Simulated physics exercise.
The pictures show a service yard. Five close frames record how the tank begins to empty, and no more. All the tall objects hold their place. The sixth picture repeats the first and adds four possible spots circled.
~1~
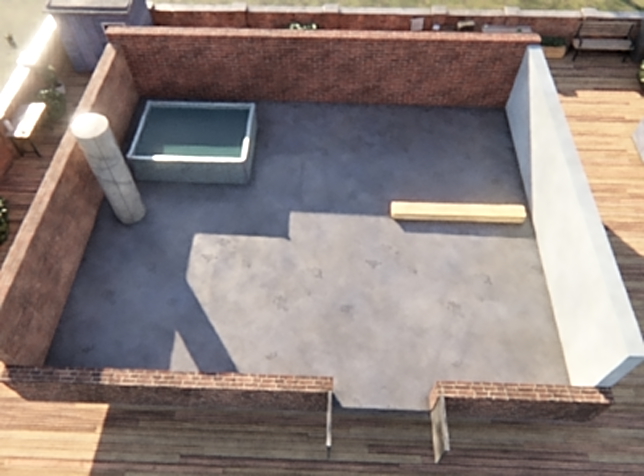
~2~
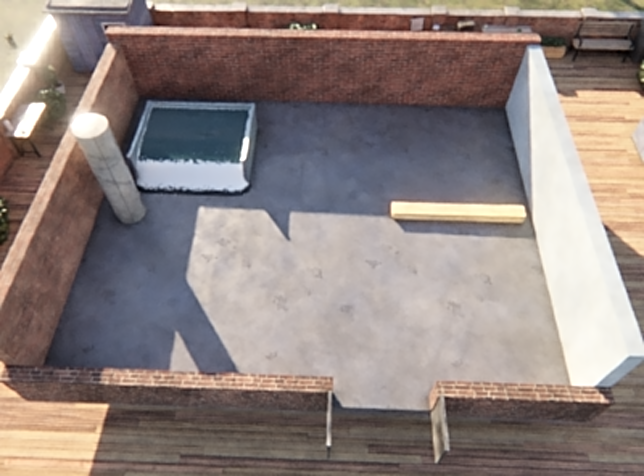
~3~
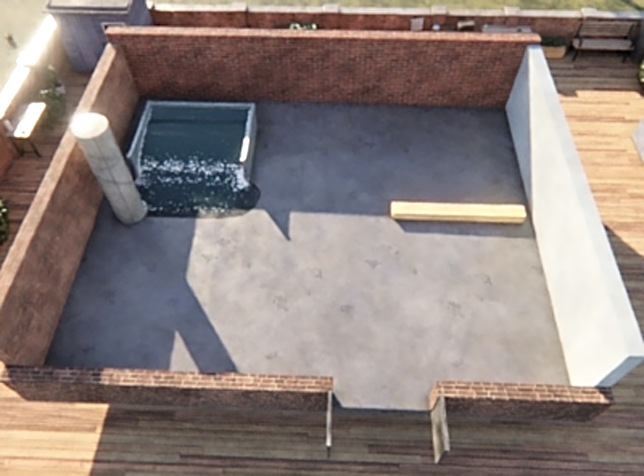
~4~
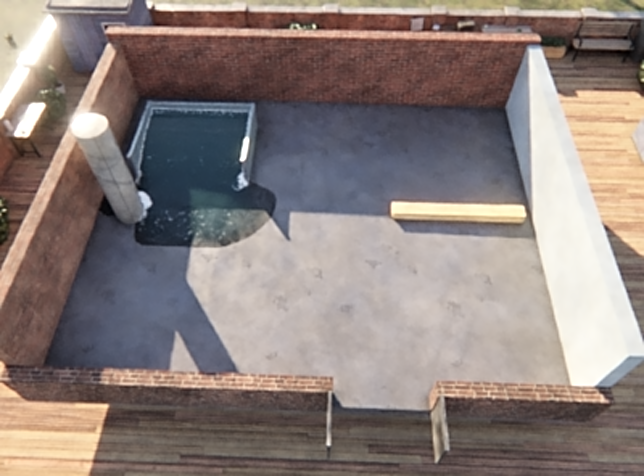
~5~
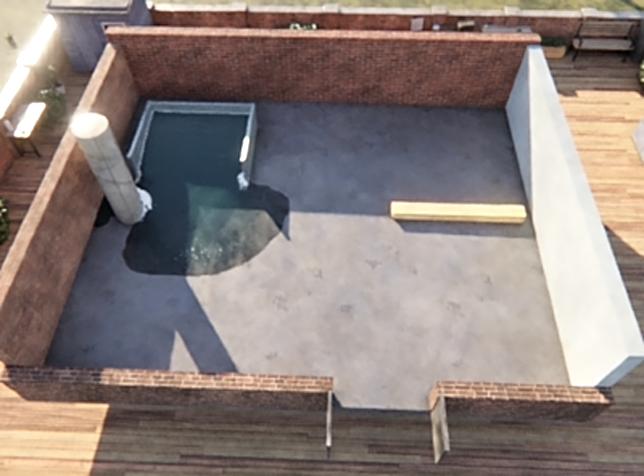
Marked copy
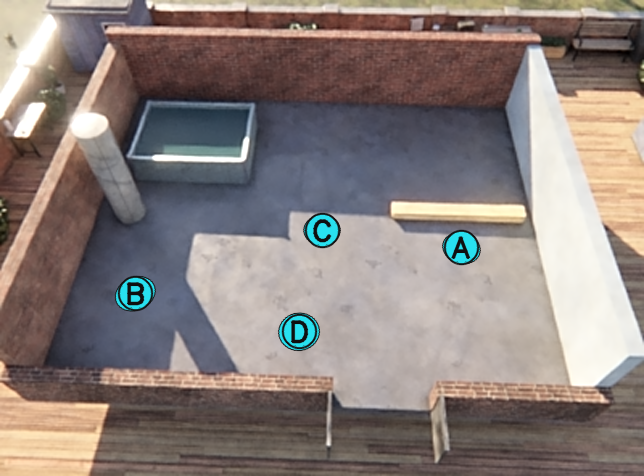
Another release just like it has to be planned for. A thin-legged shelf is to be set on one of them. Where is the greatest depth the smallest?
Take C.
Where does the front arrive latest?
A.
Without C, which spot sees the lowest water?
Here it is spot A.
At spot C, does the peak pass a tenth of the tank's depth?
No, less.
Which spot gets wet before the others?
Here it is spot B.
In cyan, A at (461, 247); B at (135, 293); C at (322, 230); D at (299, 331).
If A is chosen, the water peaks at about 11 % of the depth that stood in the tank.
If B is chosen, the water peaks at about 30 % of the depth that stood in the tank.
If C is chosen, the water peaks at about 4 % of the depth that stood in the tank.
If D is chosen, the water peaks at about 28 % of the depth that stood in the tank.
